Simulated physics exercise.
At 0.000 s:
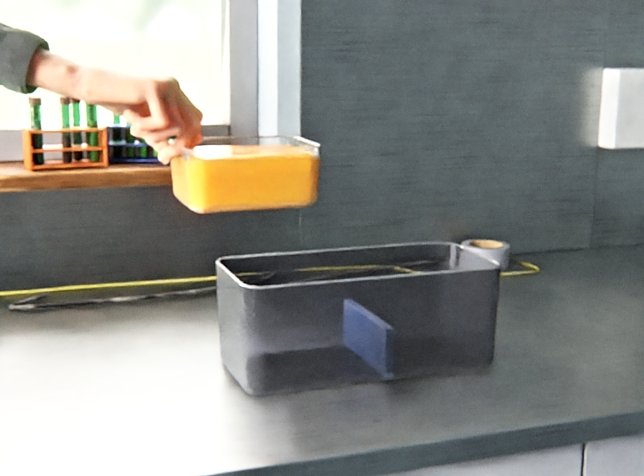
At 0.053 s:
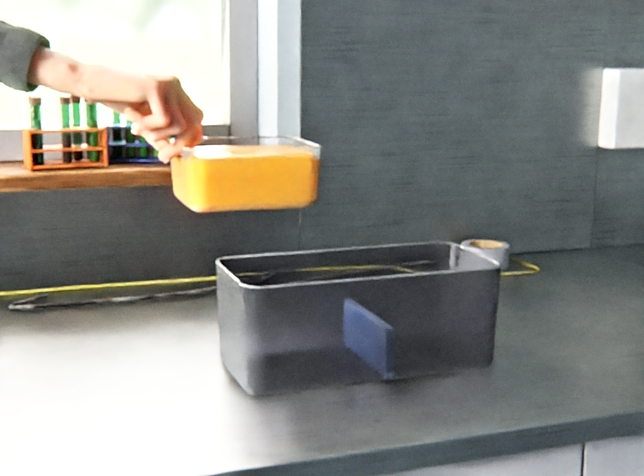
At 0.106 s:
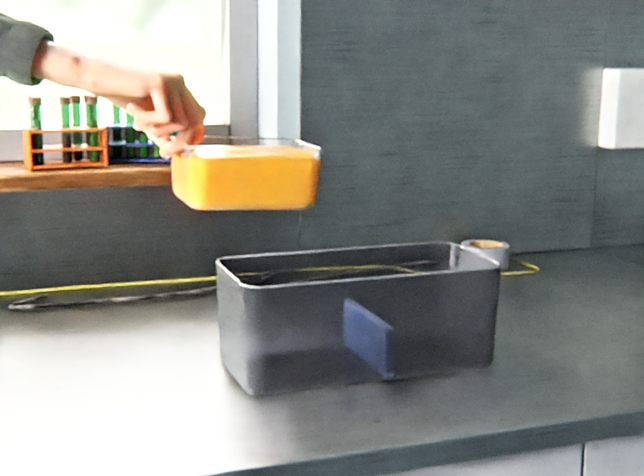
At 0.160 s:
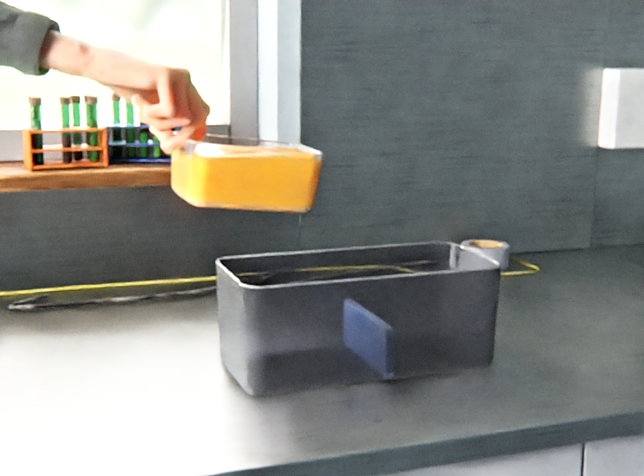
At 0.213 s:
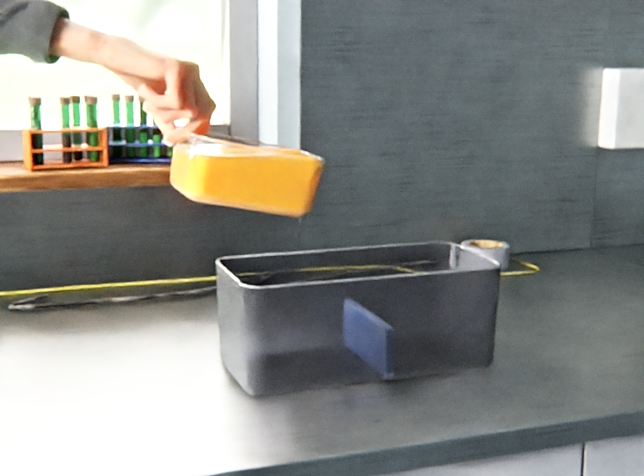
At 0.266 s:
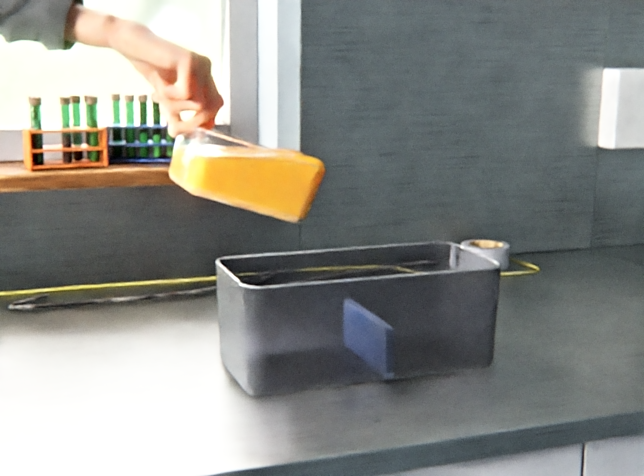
The clip opens with a hand holding a clear food box of orange juice level above an empty, dark see-through basin with a low blue wall inside. The hand tilts the box rightwards, barely at first, then more noticeably, lowering its right end while the basin stays still on the counter.
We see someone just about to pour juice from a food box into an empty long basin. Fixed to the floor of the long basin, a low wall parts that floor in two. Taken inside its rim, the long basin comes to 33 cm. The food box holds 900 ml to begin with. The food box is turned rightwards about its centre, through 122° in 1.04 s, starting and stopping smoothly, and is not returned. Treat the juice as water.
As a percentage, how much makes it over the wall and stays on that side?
Some 28 per cent makes it over and stays.
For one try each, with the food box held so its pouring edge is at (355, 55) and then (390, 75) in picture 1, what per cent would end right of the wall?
The first try gives 70 percent and the second 75 percent.
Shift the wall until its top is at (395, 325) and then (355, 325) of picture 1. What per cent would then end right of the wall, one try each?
The first try gives 10 percent and the second 50 percent.
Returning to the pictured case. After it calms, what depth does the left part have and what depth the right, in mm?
24 mm left, 12 mm right.
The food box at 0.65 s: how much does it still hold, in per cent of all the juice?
Close to 20 in a hundred.
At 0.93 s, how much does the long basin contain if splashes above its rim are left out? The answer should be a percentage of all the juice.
About 86 %.
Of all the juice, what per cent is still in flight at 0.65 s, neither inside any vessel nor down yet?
Near 36 per cent at that time.
After 0.65 s the tilt is 84° and 19 per cent is still to pour, 22 is left of the wall and 21 right of it.
After 0.93 s the tilt is 119° and 1 per cent is still to pour, 58 is left of the wall and 28 right of it.
After 1.22 s the tilt is 122° and 0 per cent is still to pour, 64 is left of the wall and 28 right of it.
After 1.54 s the tilt is 122° and 0 per cent is still to pour, 64 is left of the wall and 28 right of it.
In the end 64 per cent lies left of the wall, 28 right of it and 7 outside.
